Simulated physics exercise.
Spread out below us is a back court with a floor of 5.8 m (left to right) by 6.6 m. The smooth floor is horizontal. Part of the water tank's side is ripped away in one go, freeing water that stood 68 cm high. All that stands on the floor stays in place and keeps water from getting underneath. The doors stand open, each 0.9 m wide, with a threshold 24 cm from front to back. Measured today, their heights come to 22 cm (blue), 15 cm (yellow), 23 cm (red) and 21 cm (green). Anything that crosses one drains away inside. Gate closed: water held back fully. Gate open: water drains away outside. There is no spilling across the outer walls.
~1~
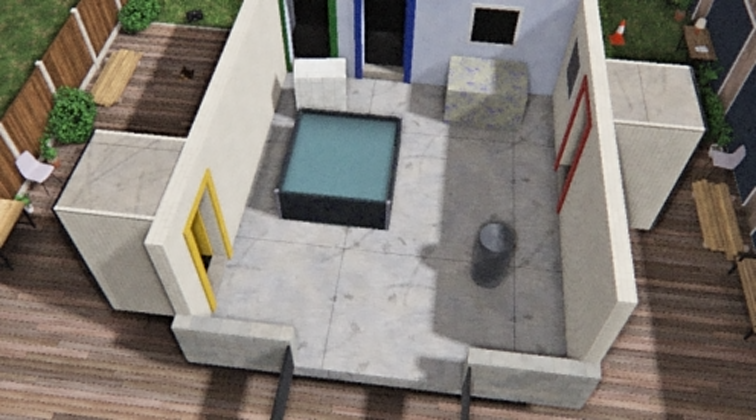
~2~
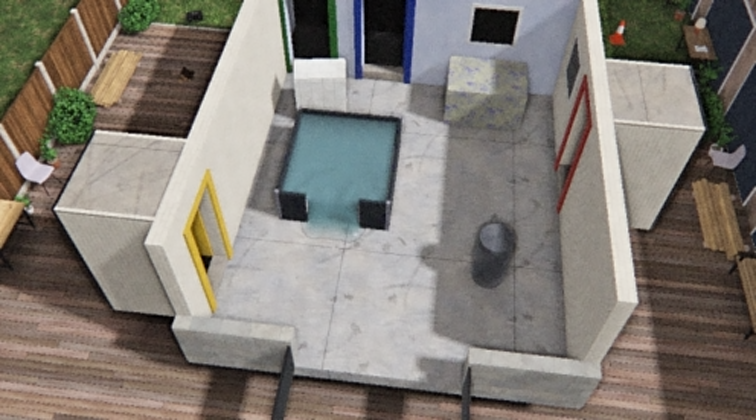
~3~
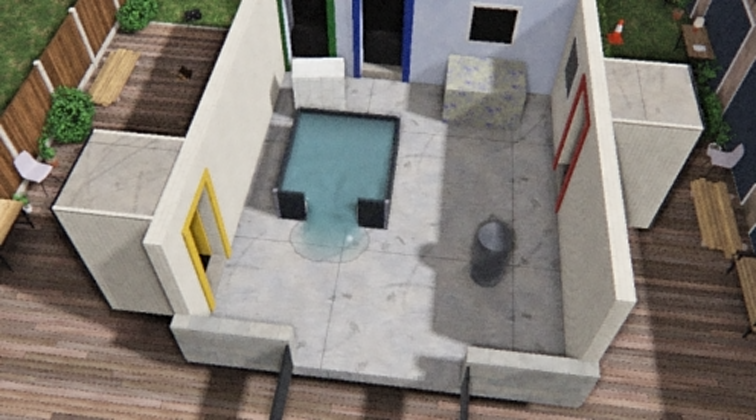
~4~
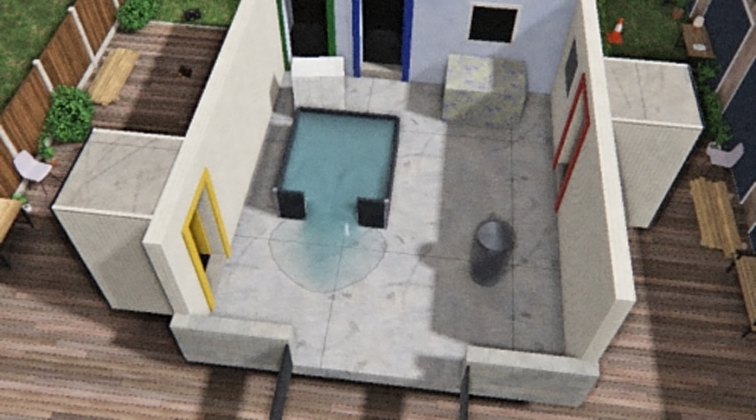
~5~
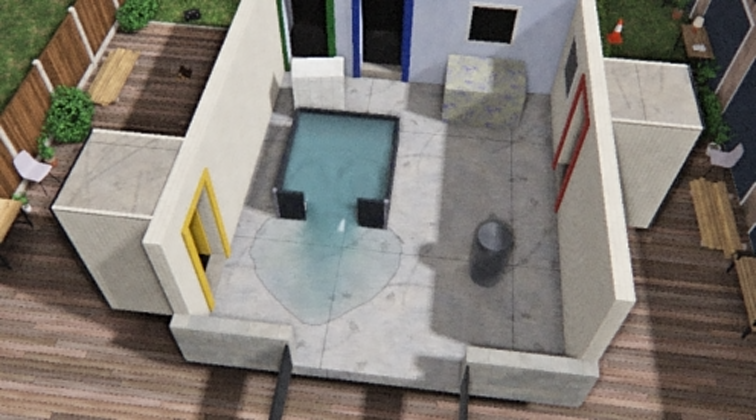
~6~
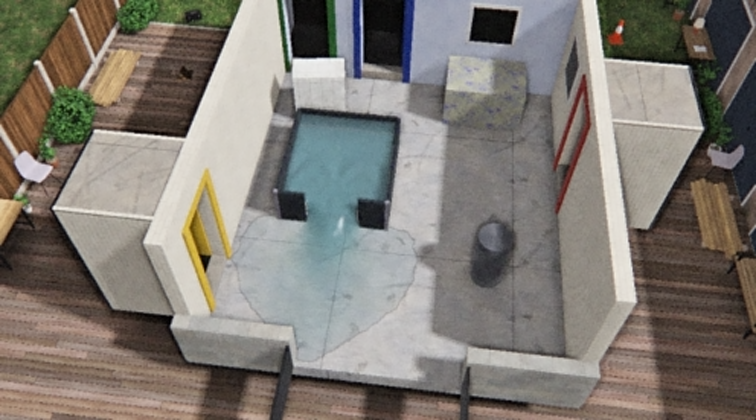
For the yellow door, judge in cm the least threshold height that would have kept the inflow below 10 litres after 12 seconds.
A threshold of about 16 cm.
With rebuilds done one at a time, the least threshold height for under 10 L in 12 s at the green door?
At green, roughly 8.0 cm.
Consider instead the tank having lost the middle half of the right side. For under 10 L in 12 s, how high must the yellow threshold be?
Then 7.0 cm.
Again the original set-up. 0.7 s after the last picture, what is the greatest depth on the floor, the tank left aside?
About 40 cm at most.
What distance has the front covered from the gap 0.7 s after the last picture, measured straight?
Around 3.2 m out.
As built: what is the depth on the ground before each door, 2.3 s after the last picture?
Centimetres: Blue = 0, yellow = 18, red = 0, green = 0.
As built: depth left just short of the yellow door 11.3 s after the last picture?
About 3.5 centimetres.
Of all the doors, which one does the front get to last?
I'd say the red one.
Then, 0.7 s after the last picture water covers 25 % of the floor, deepest (40 cm) near (203, 340); 11 cm at the yellow door, 0 litres in over its 15 cm threshold.
Then, 2.3 s after the last picture water covers 30 % of the floor, deepest (25 cm) near (329, 226); 18 cm at the yellow door, 10 litres in over its 15 cm threshold.
Then, 11.3 s after the last picture water covers 75 % of the floor, deepest (7 cm) near (329, 226); 3 cm at the yellow door, 14 litres in over its 15 cm threshold.
At the yellow door as built, the water peaked near 19 cm, 1.9 s after the last picture.
With a threshold of 14 cm, 19 litres would have come in within the 12 s; with 19 cm, 4 litres. So under 10 litres takes about 16 cm.
